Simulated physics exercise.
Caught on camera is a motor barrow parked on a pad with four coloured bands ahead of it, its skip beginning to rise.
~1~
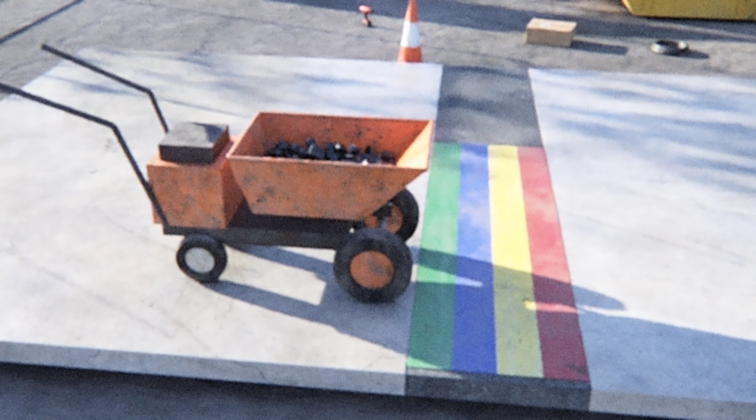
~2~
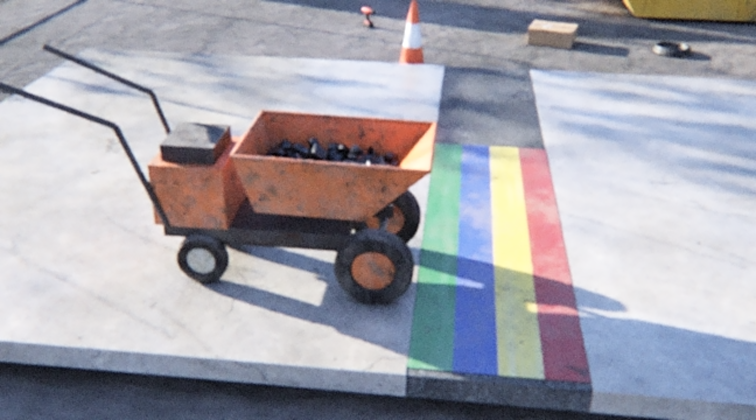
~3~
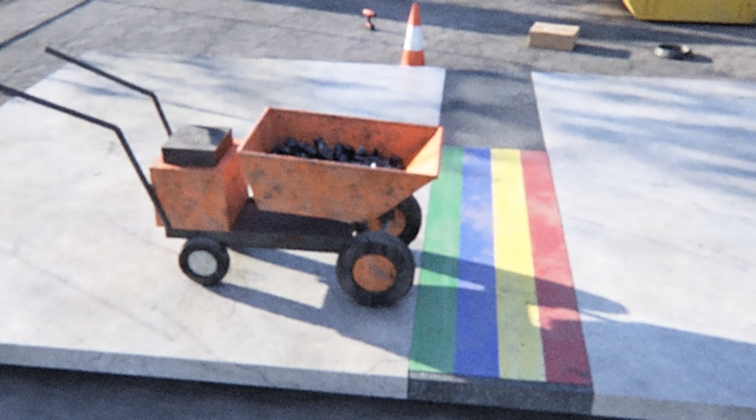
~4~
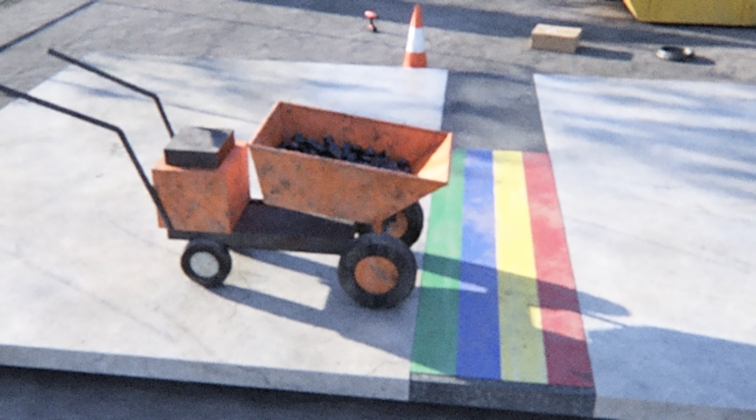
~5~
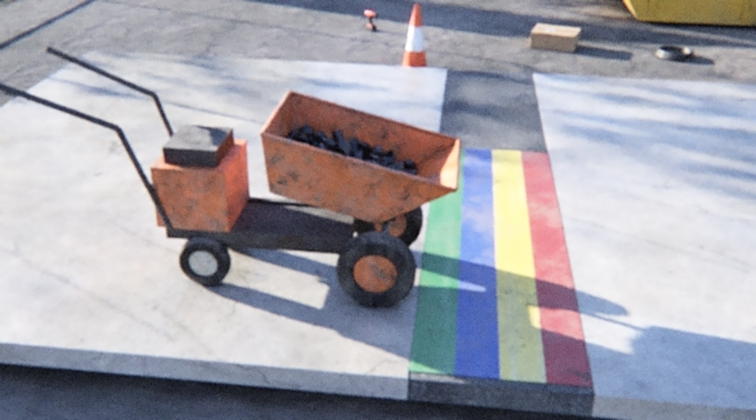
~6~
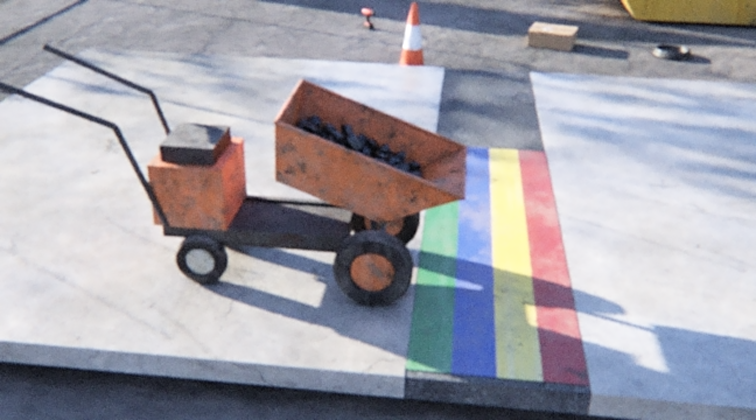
Orange skip of a parked motor barrow tilting gradually toward coloured bands on the right, dark lumps still inside.
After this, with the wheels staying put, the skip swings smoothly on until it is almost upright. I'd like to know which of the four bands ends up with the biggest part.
The biggest part ends up on the yellow band.
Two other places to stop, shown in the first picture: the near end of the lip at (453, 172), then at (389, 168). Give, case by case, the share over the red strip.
That comes to some 40 in a hundred for the first try and some 10 in a hundred for the second.
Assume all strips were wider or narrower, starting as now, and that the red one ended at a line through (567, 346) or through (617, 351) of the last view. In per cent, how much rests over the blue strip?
Near 0 % and 20 %.
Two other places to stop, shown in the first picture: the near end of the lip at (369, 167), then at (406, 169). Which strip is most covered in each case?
The blue one, then the yellow one.
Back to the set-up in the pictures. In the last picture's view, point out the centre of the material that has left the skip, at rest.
The centre ends up roughly at (532, 281).
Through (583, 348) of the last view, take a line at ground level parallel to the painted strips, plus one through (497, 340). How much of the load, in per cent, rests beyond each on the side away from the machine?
About 10 percent, then about 80 percent.
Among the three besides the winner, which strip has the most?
Second comes the strip in red.
Just after the last frame, skip tipped steeply; every one in the skip.
A moment on, skip tipped steeply; the larger part in the skip; about a tenth over the yellow strip; just a few over the red strip.
Further on, skip tipped right over; roughly a quarter in the skip; just a few over the blue strip; roughly a third over the yellow strip; roughly a quarter over the red strip; about a tenth off the paint.
When it is over, skip tipped right over; roughly a quarter in the skip; not one over the green strip; about a tenth over the blue strip; roughly a third over the yellow strip; roughly a quarter over the red strip; about a tenth off the paint.
